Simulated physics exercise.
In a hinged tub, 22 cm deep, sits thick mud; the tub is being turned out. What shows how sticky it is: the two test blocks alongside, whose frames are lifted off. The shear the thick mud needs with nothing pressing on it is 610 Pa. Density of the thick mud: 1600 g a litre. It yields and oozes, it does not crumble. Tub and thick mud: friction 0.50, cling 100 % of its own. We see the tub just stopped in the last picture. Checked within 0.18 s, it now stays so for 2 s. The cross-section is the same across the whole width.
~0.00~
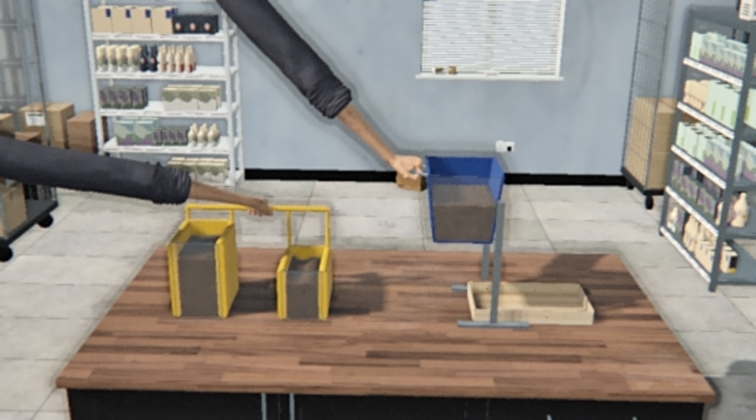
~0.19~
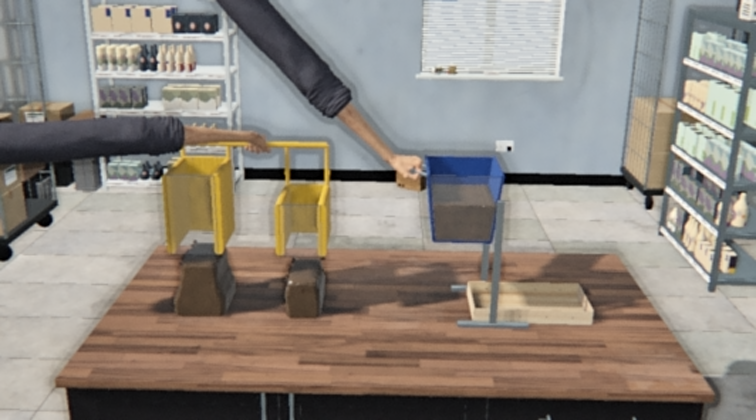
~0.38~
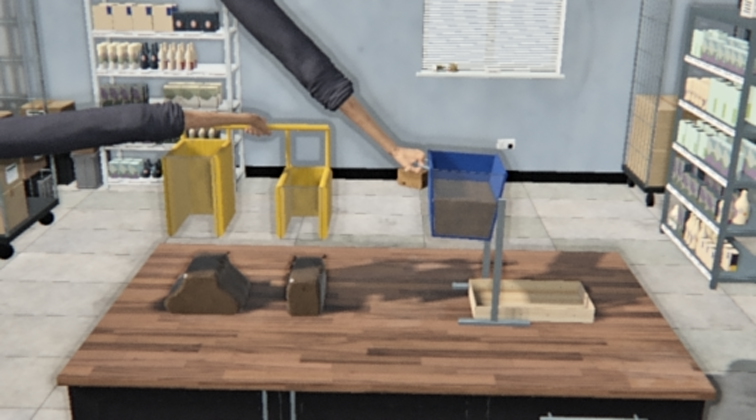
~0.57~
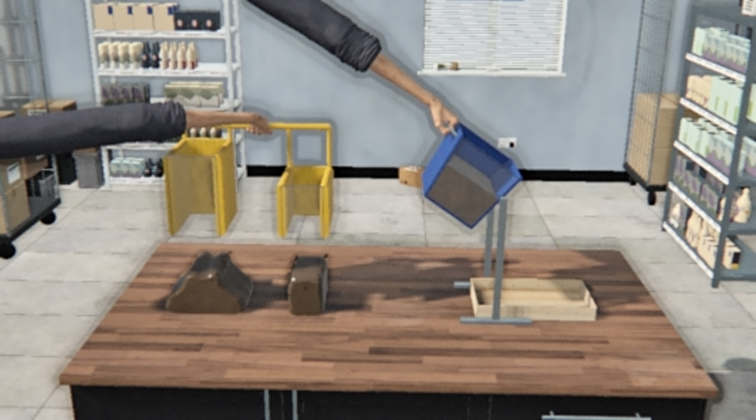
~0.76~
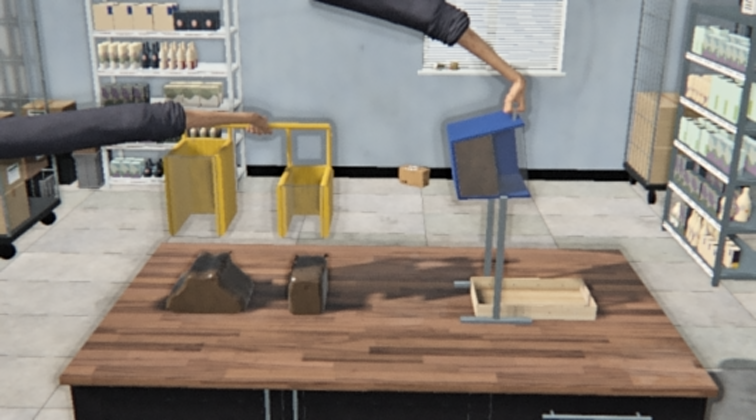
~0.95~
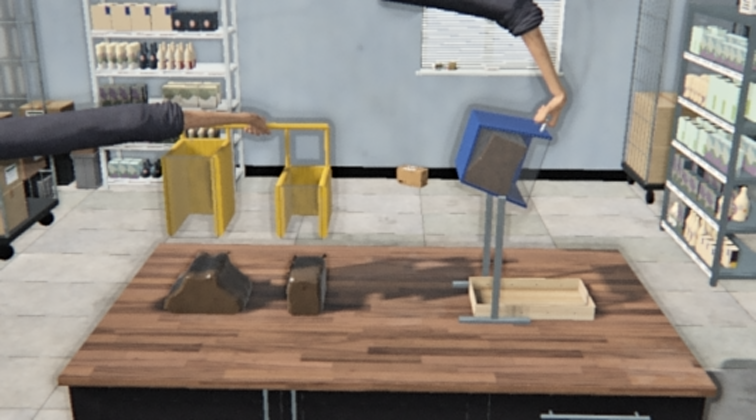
Two yellow moulds were lifted by a hand off two dark mud blocks, which slumped, the left one more, and then another hand turned a blue tub of mud over to the right on its stand.
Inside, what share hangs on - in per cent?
I would say around 0 per cent.
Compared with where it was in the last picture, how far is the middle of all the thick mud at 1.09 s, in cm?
Around 8 cm.
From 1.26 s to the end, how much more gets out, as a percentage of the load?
Roughly 45 percent of the load.
By 1.09 s, the tub is at 105 degrees and holds 89 %.
By 1.26 s, the tub is at 105 degrees and holds 44 %.
By 1.43 s, the tub is at 105 degrees and holds 34 %.
By 1.60 s, the tub is at 105 degrees and holds 27 %.
By 2.95 s, at the end, the tub is at 105 degrees and holds 0 %.
